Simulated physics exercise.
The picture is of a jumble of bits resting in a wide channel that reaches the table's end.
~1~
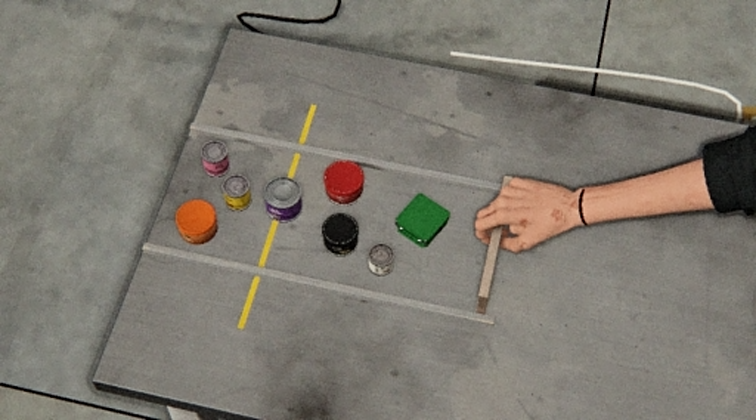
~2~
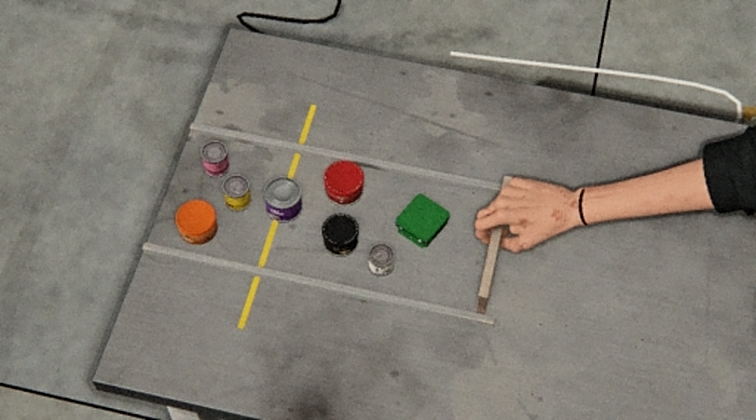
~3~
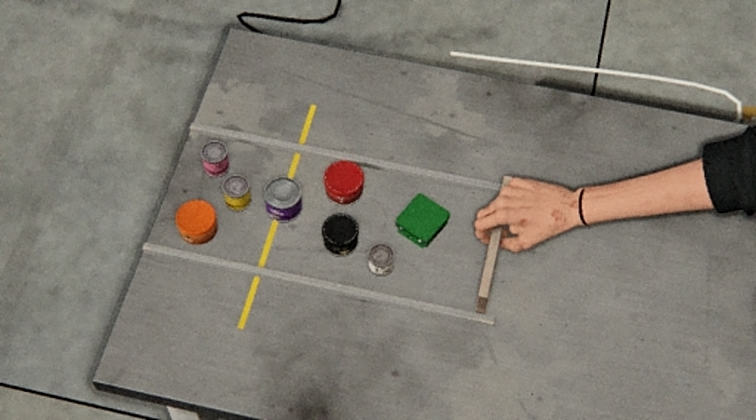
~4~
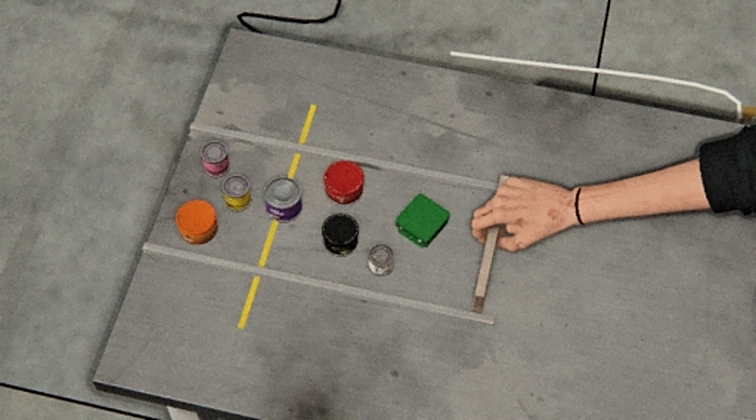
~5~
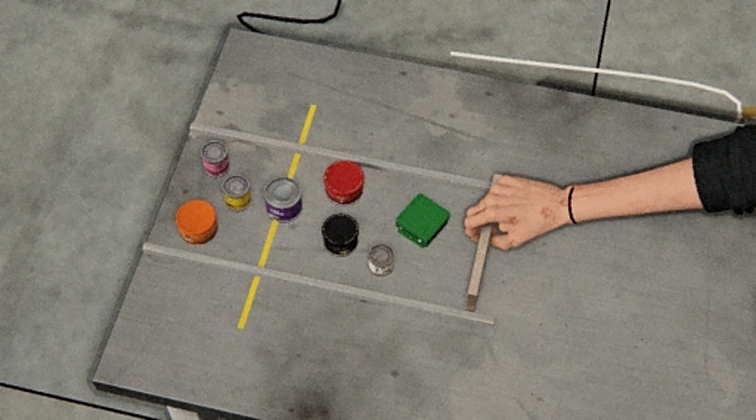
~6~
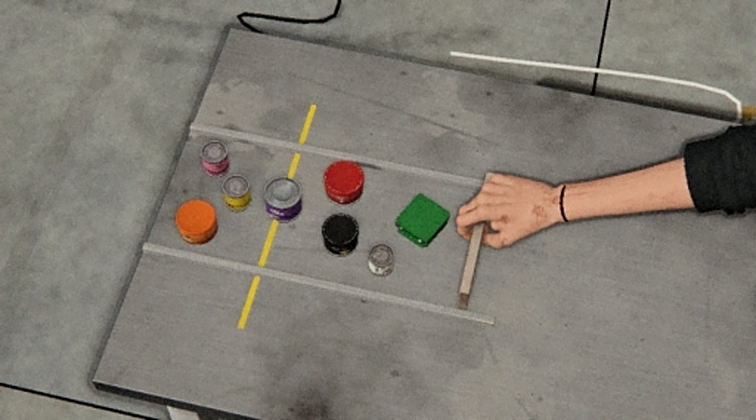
The footage shows a hand holding a narrow board across a wide channel on a grey table and sliding it slightly left, while the colourful pots, tubs and green item scattered around a yellow tape line stay still.
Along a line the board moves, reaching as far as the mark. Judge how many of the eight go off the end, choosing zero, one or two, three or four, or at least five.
Zero go off.
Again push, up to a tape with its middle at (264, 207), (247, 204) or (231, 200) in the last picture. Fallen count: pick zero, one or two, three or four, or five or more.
So, one after another, I'd give none; 1 or 2; one to two.
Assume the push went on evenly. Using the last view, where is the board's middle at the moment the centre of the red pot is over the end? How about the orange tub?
Points: About (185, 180) and about (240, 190).
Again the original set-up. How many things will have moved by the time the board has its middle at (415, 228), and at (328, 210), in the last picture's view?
I get 1 at the one place and 5 at the other.
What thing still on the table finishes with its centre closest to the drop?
The yellow pot is the one.
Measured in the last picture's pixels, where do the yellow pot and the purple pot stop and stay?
(194, 186) and (226, 188), approximately.
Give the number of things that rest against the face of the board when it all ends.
3 end up touching it.
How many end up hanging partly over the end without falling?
It would come to 0.
A little later, none off yet; pink pot at rest near (216, 159); orange tub at rest near (197, 223); yellow pot at rest near (237, 193).
When it is over, the number that fall off is zero.
